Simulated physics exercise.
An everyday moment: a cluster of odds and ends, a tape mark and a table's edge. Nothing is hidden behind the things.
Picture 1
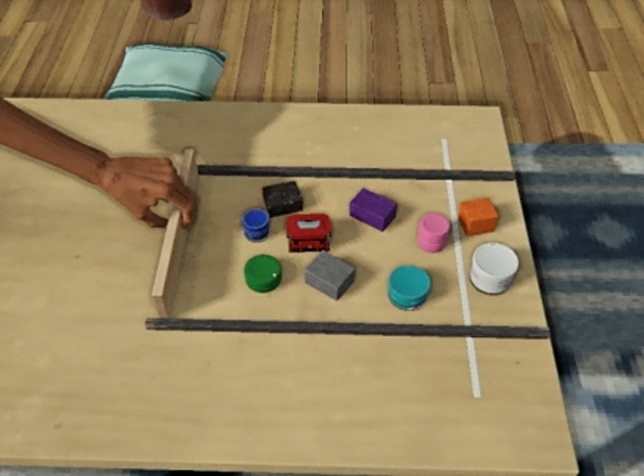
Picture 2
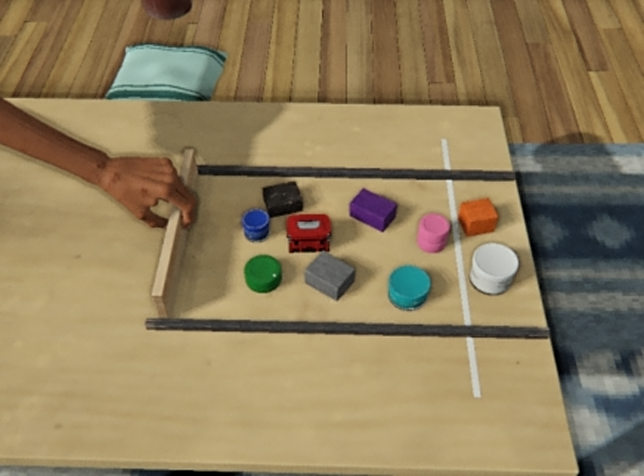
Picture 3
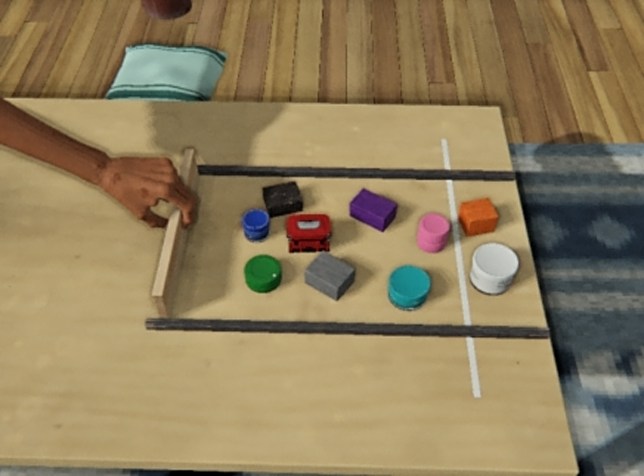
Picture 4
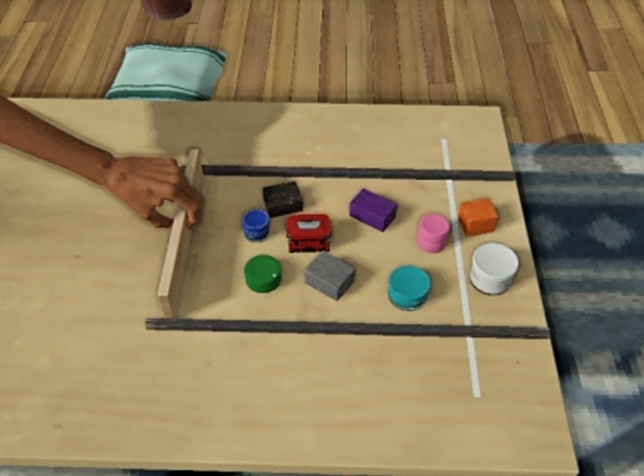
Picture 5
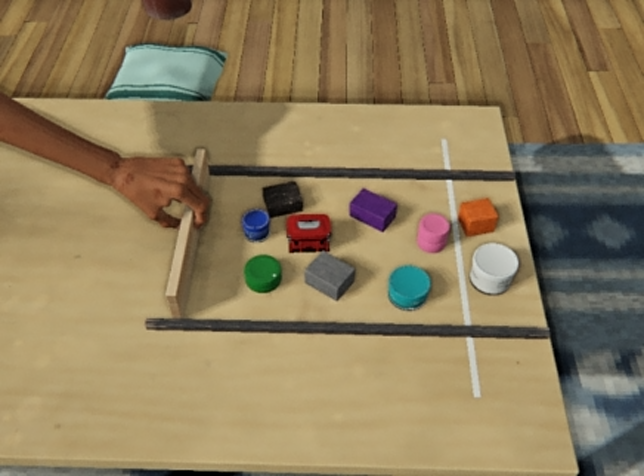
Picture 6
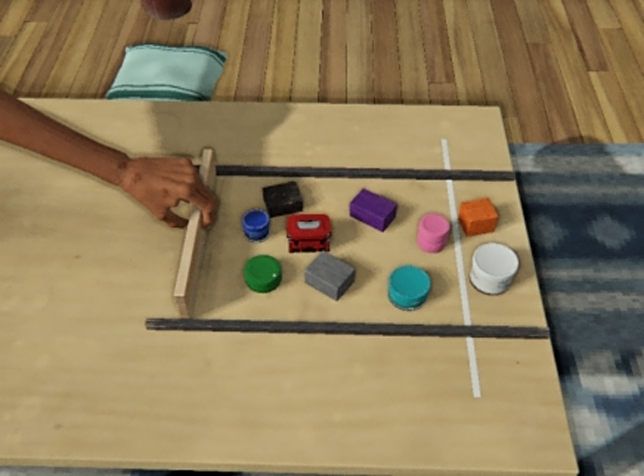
A hand slides a wooden board slightly right toward small blocks and lids on a table.
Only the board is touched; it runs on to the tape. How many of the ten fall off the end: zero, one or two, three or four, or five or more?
Here the number that fall off is one or two.
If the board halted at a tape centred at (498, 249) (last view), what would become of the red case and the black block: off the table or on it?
The red case holds on, the black block remains up.
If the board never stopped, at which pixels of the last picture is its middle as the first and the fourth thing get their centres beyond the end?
At (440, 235) for the first, at (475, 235) for the fourth.
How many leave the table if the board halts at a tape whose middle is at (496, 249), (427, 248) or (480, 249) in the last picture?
The counts: 6, 0 and 4.
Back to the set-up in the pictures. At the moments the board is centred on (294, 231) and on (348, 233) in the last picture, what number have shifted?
By then 5, and 7.
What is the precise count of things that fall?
In all, 1 of them.
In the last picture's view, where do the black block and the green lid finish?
The black block stops around (471, 207); the green lid around (483, 287).
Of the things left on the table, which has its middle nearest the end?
Foremost is the orange block.
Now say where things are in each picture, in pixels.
In the first picture, white tin (493, 269); orange block (478, 217); pink lid (433, 233); board (178, 229); tape (458, 248).
In the second picture, orange block (478, 218); black block (283, 199).
In the third picture, pink lid (433, 234); red case (309, 233).
In the fourth picture, white tin (493, 269); blue pot (256, 226).
In the fifth picture, orange block (478, 218); grey block (330, 276).
In the sixth picture, white tin (493, 269); orange block (478, 218); pink lid (433, 234); board (198, 229); tape (458, 248).
Early on, none off yet; white tin at rest near (493, 269); orange block at rest near (478, 218); pink lid at rest near (433, 234).
Finally, the number that fall off is one or two; lost, turquoise pot.
